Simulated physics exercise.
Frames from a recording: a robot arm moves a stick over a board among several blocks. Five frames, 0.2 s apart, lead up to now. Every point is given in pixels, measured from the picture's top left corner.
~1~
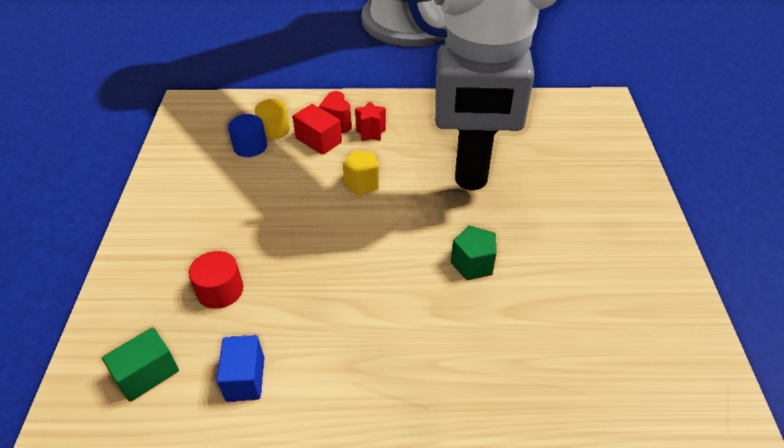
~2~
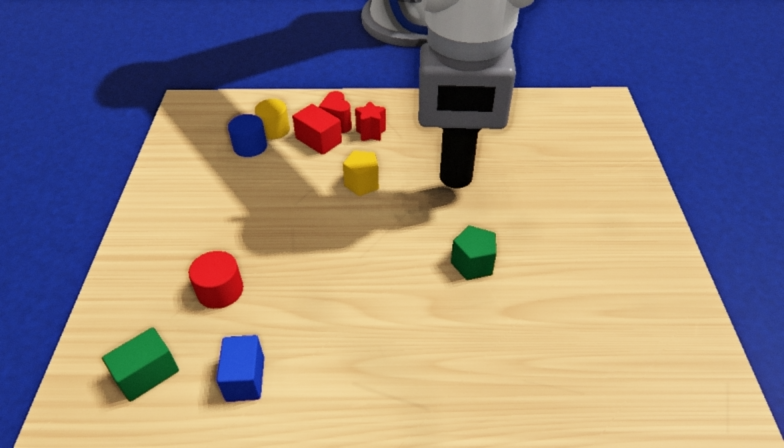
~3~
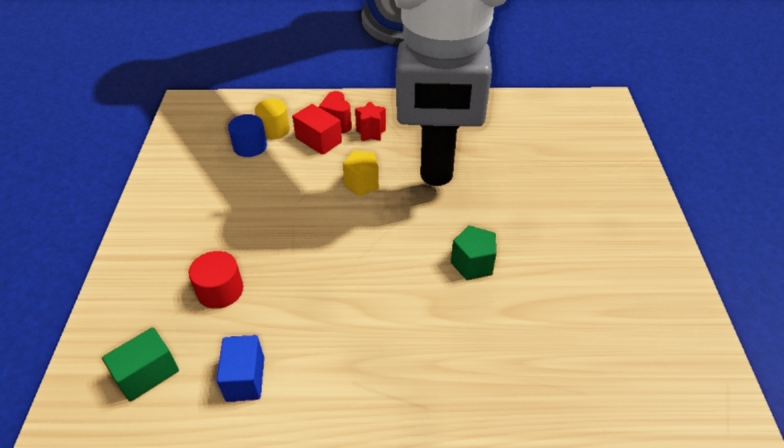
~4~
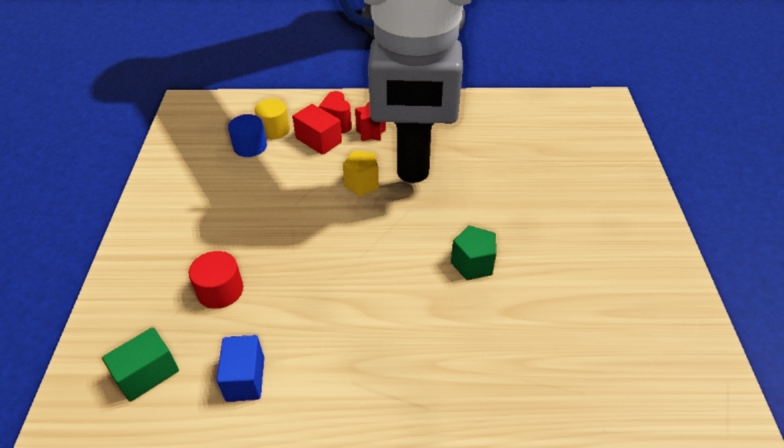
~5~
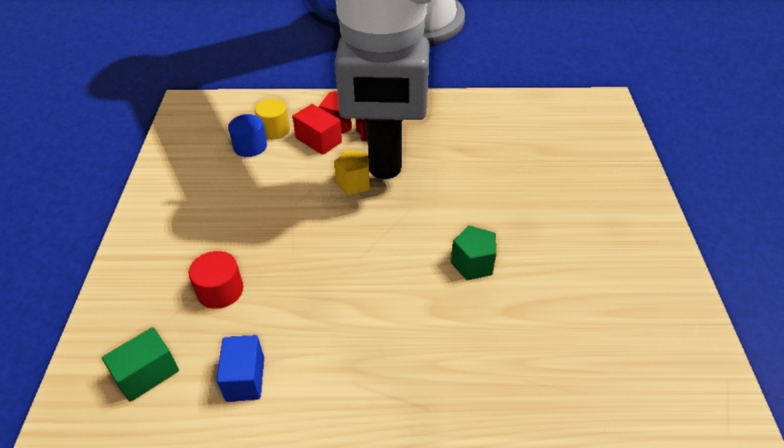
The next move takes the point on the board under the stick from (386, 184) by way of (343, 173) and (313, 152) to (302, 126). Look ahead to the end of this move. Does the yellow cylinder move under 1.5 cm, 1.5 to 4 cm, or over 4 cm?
Shift: Under 1.5 cm.
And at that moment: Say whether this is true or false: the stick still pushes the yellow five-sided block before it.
Answer: False.
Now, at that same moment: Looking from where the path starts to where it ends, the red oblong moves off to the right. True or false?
This is true.
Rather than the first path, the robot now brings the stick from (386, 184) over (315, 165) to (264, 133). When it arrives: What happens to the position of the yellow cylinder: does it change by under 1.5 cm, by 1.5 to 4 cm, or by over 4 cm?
Between 1.5 and 4 cm.
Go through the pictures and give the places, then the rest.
The first picture shows tip of the stick at (471, 180), middles of tops, yellow cylinder at (270, 107), red oblong at (316, 117), red heart-shaped block at (335, 101), yellow five-sided block at (361, 160).
The second picture shows stick at (456, 178), nothing pushed.
The third picture shows stick at (437, 175), nothing pushed.
The fourth picture shows stick at (413, 172), nothing pushed.
The fifth picture shows stick at (385, 169), yellow cylinder at (270, 107), red oblong at (316, 117), red heart-shaped block at (335, 101), yellow five-sided block at (353, 160).
On the path given first. One third of the way, stick at (341, 157); yellow five-sided block at (307, 152), turned 15° anticlockwise.
Two thirds of the way, stick at (311, 136); red oblong at (308, 104), turned 15° clockwise; red heart-shaped block at (335, 98), turned 30° clockwise; yellow five-sided block at (291, 149), turned 40° anticlockwise.
At the end, stick at (299, 111); yellow cylinder at (267, 105); red oblong at (307, 82), turned 45° clockwise; red heart-shaped block at (336, 96), turned 45° clockwise; yellow five-sided block at (291, 149), turned 40° anticlockwise.
